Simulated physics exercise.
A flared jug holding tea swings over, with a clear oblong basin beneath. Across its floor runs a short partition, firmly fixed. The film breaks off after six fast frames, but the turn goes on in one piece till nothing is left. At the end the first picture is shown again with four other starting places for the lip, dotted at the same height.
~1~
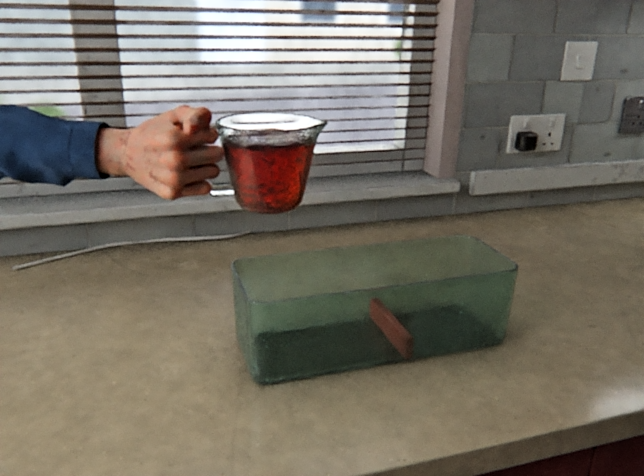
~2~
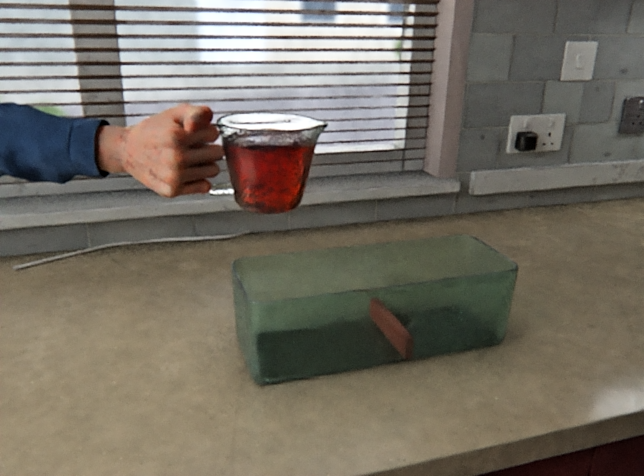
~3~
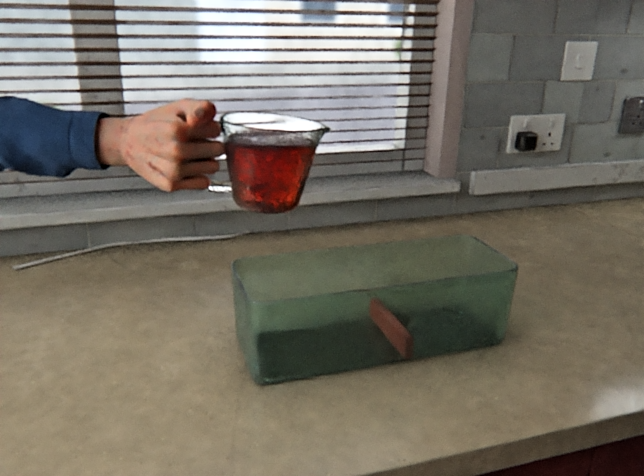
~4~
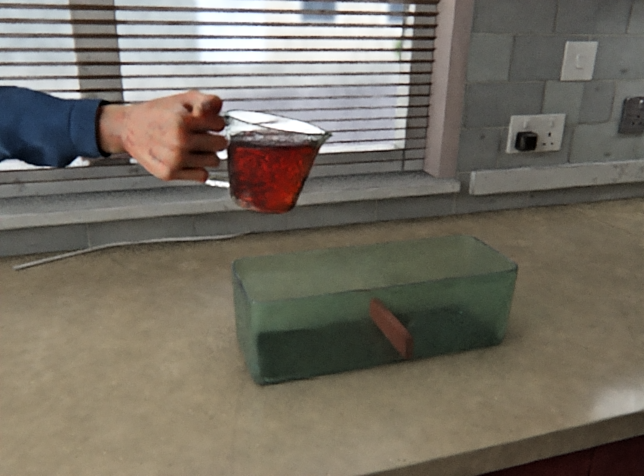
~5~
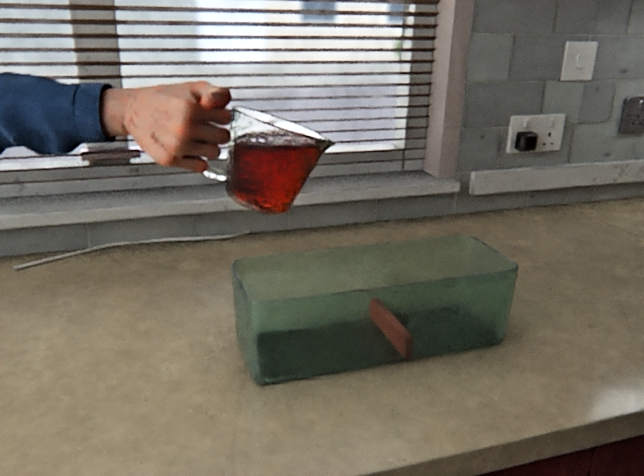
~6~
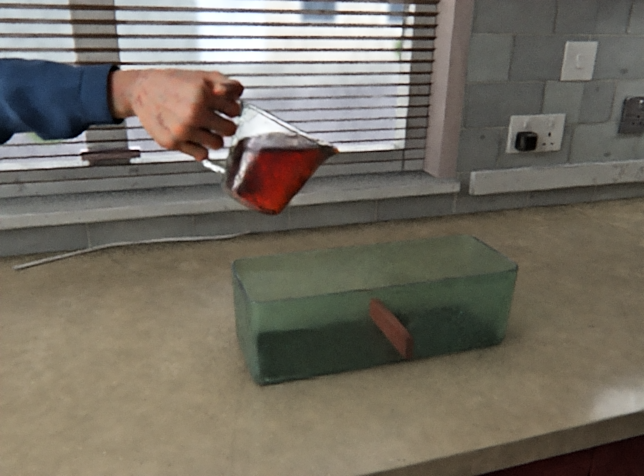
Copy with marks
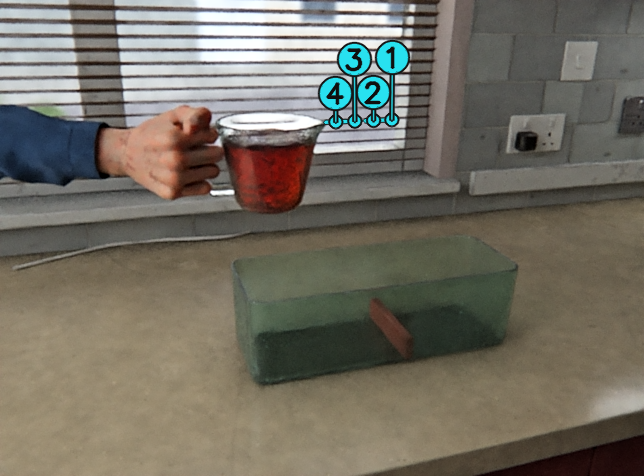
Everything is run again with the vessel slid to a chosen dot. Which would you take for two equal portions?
3 works best here.
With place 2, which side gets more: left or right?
The right one.
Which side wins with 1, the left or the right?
More ends on the right.
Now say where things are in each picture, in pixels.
The first picture shows upright, lip at (325, 122); basin from (250, 382) to (501, 339); top of the wall at (390, 316); nothing has left yet.
The second picture shows upright, lip at (326, 123); nothing has left yet.
The third picture shows tipped about 5°, lip at (328, 127); nothing has left yet.
The fourth picture shows tipped about 11°, lip at (331, 133); nothing has left yet.
The fifth picture shows tipped about 19°, lip at (333, 142); nothing has left yet.
The sixth picture shows tipped about 28°, lip at (335, 153); tea is over the lip, down to (335, 153).
In cyan, 1 at (391, 119); 2 at (373, 120); 3 at (354, 121); 4 at (335, 121).
If 1 is chosen, about 9 % ends left of the wall and 90 % right of it.
If 2 is chosen, about 24 % ends left of the wall and 76 % right of it.
If 3 is chosen, about 48 % ends left of the wall and 52 % right of it.
If 4 is chosen, about 80 % ends left of the wall and 17 % right of it; 3 % is lost outside.
